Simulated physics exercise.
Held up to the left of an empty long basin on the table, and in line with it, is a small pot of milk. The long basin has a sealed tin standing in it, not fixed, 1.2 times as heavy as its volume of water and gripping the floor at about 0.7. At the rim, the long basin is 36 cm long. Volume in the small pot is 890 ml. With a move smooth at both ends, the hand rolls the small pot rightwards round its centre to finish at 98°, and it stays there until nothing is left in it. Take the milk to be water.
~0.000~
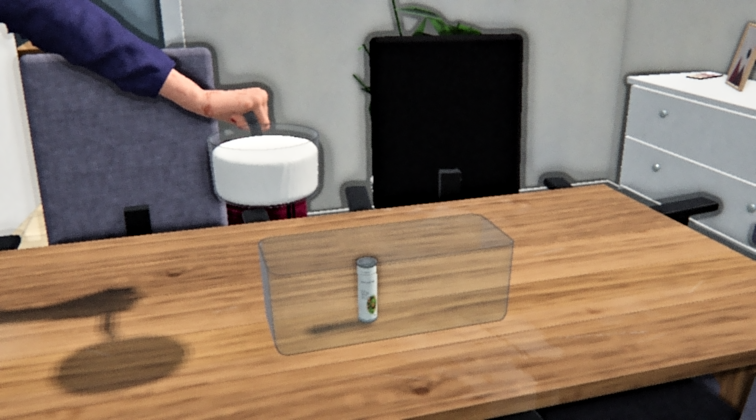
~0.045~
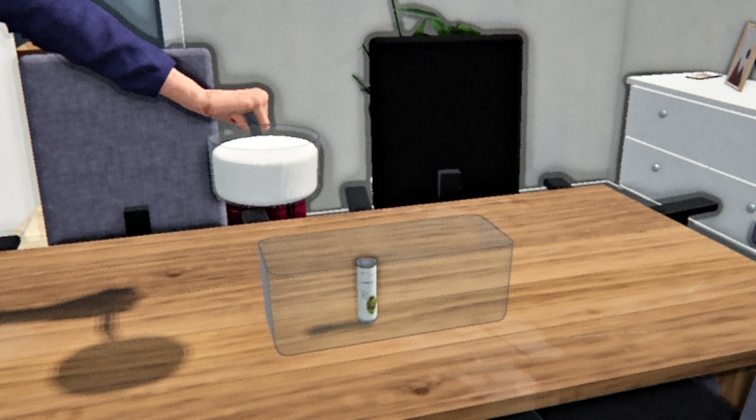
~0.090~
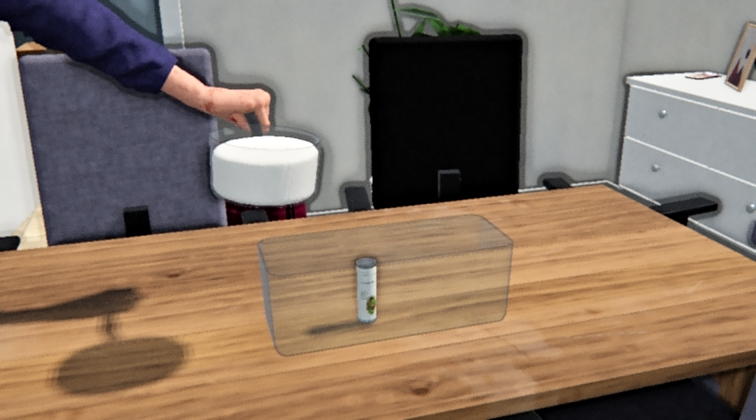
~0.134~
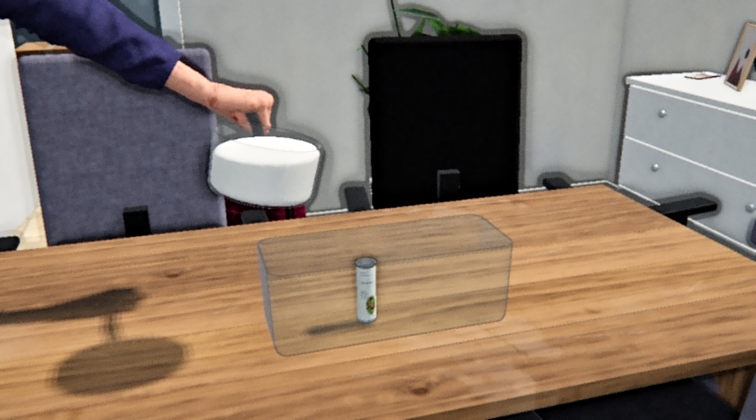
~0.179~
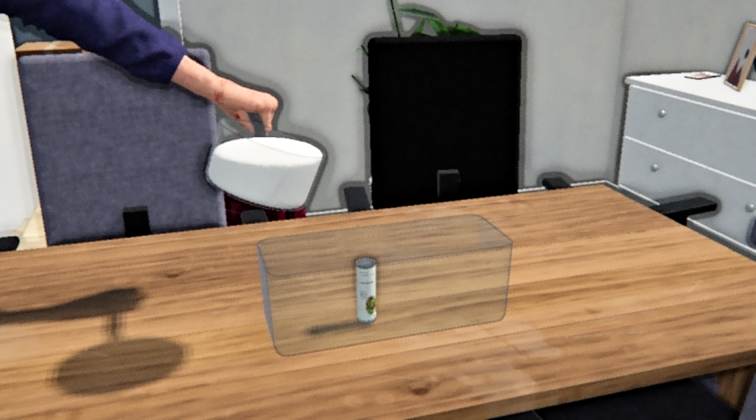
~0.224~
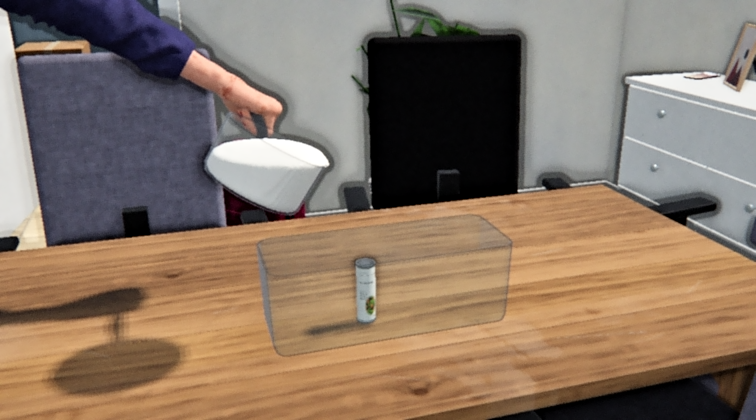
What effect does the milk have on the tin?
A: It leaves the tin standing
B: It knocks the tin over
(B) It knocks the tin over.
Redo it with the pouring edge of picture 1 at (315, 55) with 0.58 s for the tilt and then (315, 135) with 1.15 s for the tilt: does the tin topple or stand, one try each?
Run one: It tumbles. Run two: It does not tip.
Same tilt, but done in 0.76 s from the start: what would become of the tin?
In that case the tin overturns.
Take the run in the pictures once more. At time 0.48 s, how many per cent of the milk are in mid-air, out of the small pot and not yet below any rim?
Around 42 in a hundred.
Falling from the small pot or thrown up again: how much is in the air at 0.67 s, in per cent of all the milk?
Some 7 % is up in the air.
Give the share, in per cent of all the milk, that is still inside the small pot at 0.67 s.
I reckon near 10 per cent still sits there.
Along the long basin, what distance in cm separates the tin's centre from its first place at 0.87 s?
Around 7 centimetres.
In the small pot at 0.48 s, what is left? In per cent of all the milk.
Some 36 per cent.
After 0.48 s the tilt is 91° and 35 per cent is still to pour; the tin stands where it began.
After 0.67 s the tilt is 98° and 10 per cent is still to pour; the tin stands 1 cm from where it began.
After 0.87 s the tilt is 98° and 2 per cent is still to pour; the tin leans 53°.
After 1.08 s the tilt is 98° and 1 per cent is still to pour; the tin lies on its side.
In the end the tin lies on its side.
